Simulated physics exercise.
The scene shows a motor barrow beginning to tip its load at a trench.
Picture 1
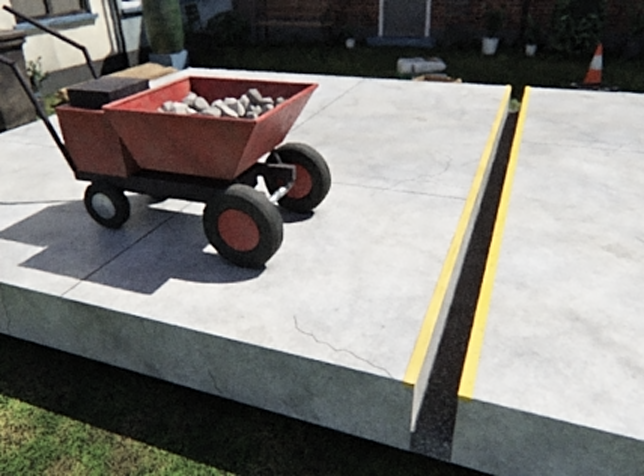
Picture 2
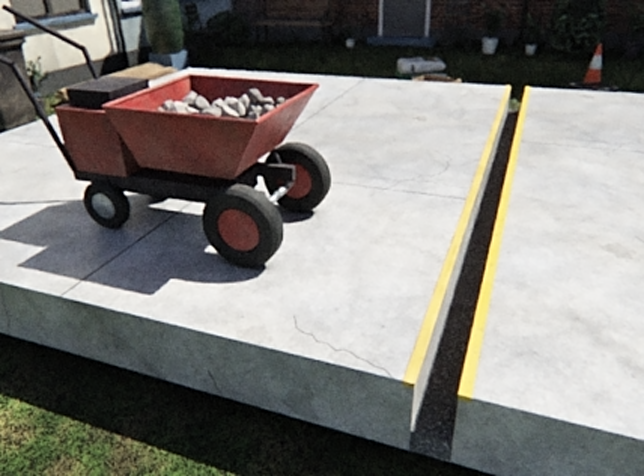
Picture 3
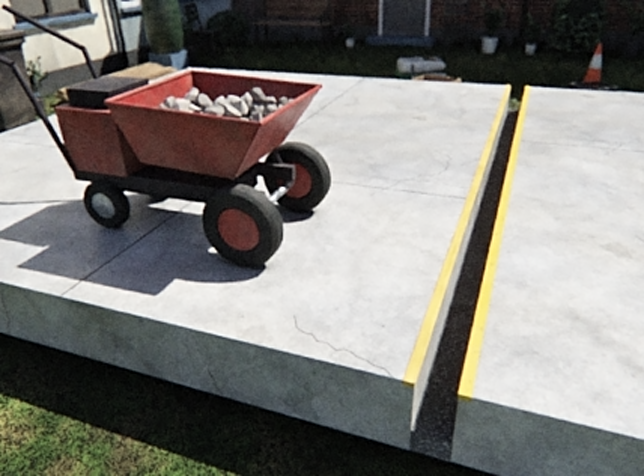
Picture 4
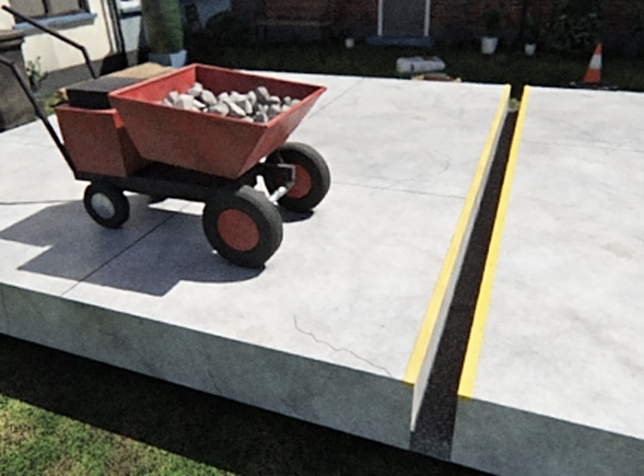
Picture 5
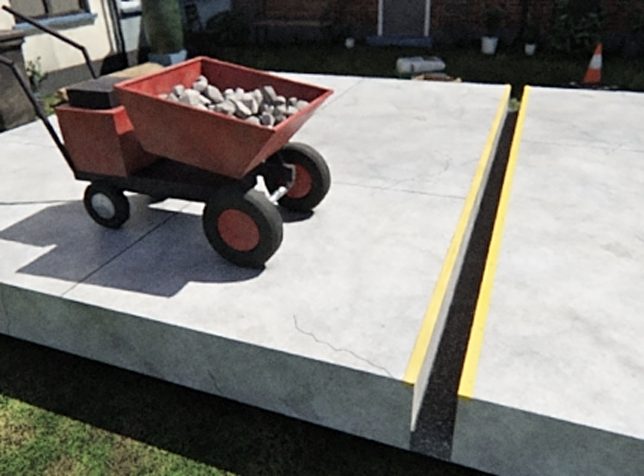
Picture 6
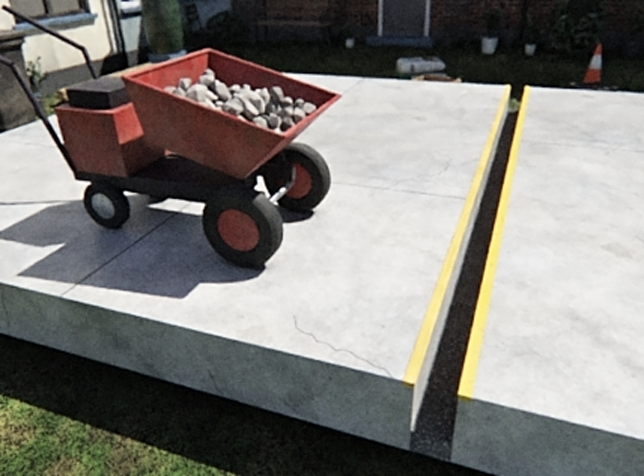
A red motor barrow loaded with grey stones stood still on a concrete slab, left of a narrow yellow-edged trench, and then its skip slowly tilted forward to the right while the wheels stayed put.
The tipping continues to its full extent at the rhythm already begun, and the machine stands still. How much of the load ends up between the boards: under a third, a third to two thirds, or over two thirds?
Under a third.
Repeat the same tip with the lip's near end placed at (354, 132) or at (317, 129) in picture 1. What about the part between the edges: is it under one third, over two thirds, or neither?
At the first place the answer is the middle third, and at the second it is between a third and two thirds.
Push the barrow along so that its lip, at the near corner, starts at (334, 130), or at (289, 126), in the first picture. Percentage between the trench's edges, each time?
You'd see around 60 per cent the first time and around 40 per cent the second.
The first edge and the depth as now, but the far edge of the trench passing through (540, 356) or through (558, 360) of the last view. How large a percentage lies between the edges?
The first try comes to close to 20 per cent, the next to 20 per cent.
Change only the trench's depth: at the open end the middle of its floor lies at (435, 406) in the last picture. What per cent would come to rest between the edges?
Roughly 20 in a hundred.
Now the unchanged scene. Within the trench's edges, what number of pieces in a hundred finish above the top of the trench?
Estimate: Near 0 per cent.
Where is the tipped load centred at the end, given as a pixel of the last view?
Near pixel (415, 252).
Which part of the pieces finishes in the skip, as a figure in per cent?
Result: Close to 20 per cent.
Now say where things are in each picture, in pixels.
Lip of the skip at (254, 123), level; top of the load at (218, 110), broken stones; first edge of the trench at (426, 332); far edge at (476, 343), the trench under half as wide as the skip, and about as deep as wide, in the first picture.
Lip of the skip at (255, 123), level; top of the load at (218, 109), in the second picture.
Lip of the skip at (259, 124), tipped barely; top of the load at (205, 104), in the third picture.
Lip of the skip at (265, 127), tipped a little; top of the load at (209, 101), in the fourth picture.
Lip of the skip at (273, 131), tipped a little; top of the load at (202, 105), in the fifth picture.
Lip of the skip at (283, 137), tipped clearly; top of the load at (208, 100); first edge of the trench at (425, 332); far edge at (476, 343), in the sixth picture.
Soon after the last picture, skip tipped steeply; all in the skip.
A little later, skip tipped right over; most in the skip; about a quarter short of the trench.
Later still, skip tipped right over; about a quarter in the skip; about half short of the trench; about a quarter in or heaped over the trench; a stray few beyond it.
At rest, skip tipped right over; about a quarter in the skip; about half short of the trench; about a quarter in or heaped over the trench; a stray few beyond it.
